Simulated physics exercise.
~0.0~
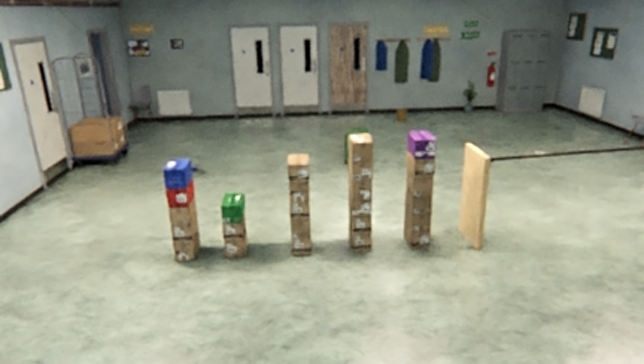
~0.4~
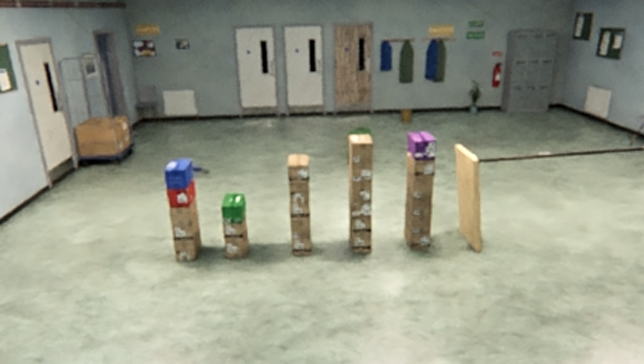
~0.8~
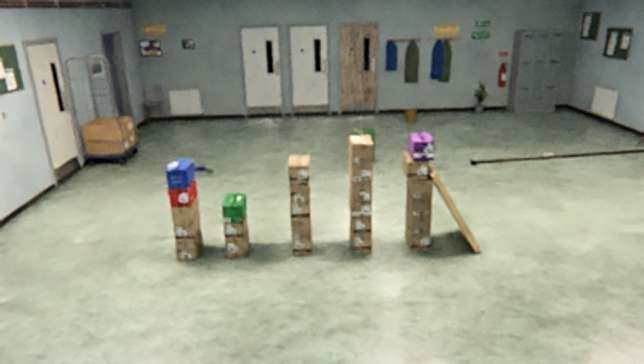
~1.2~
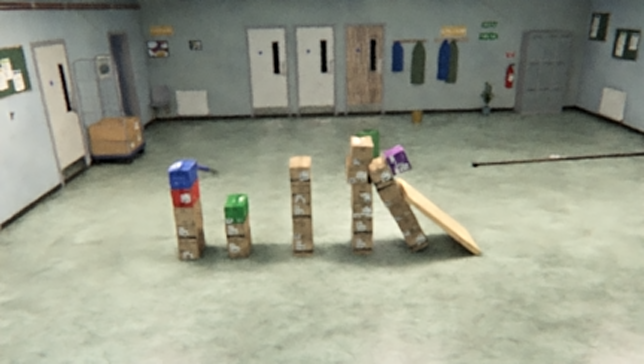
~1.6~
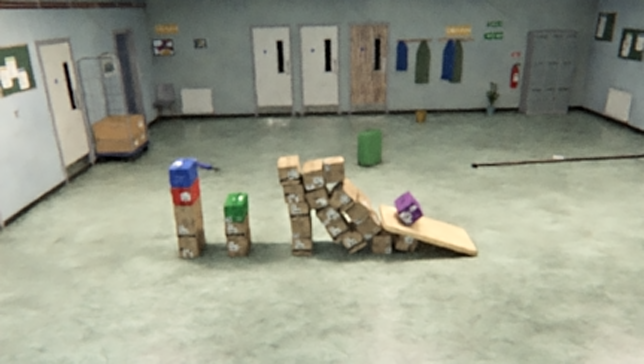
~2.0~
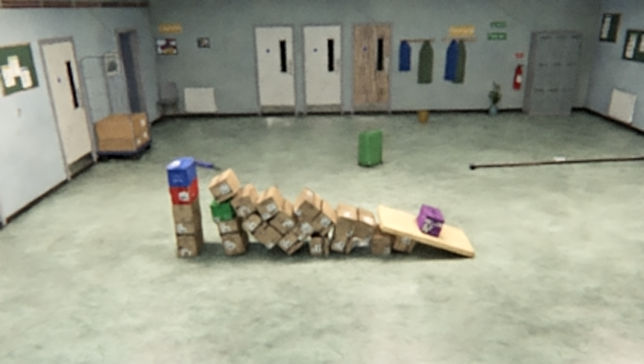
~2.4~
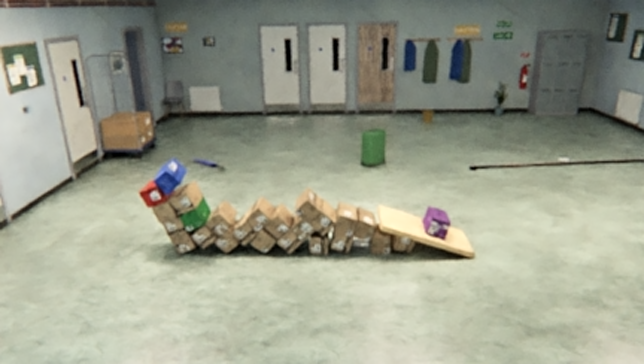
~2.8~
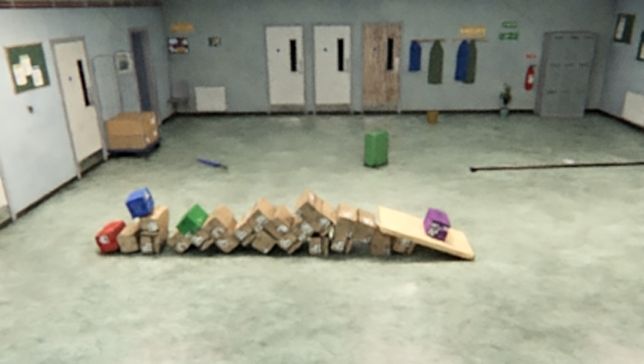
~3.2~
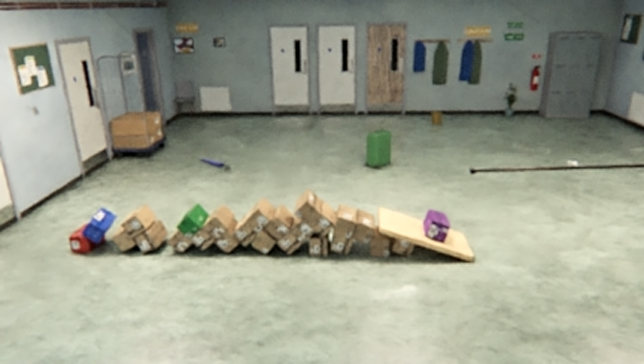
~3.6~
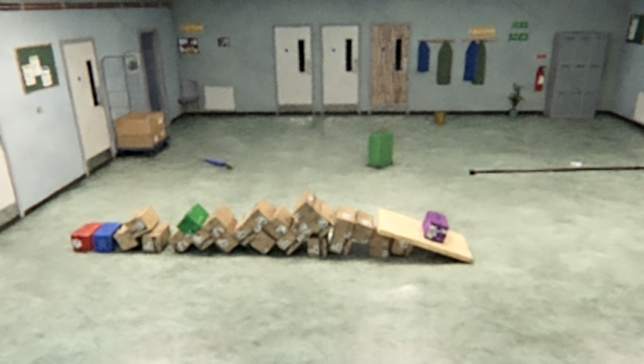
To begin with, five columns of parcels stand in a row across a pale green floor, with an upright wooden board at the right end. The board tips left and leans against the nearest column, which carries a purple parcel on top. That column topples into the next, and the collapse runs leftward while the purple parcel drops onto the slanting board. The short column with the green parcel is knocked over, then the last one, topped with blue and red, spills left. Finally, everything lies in a low, jumbled line, with red and blue parcels at the far left.
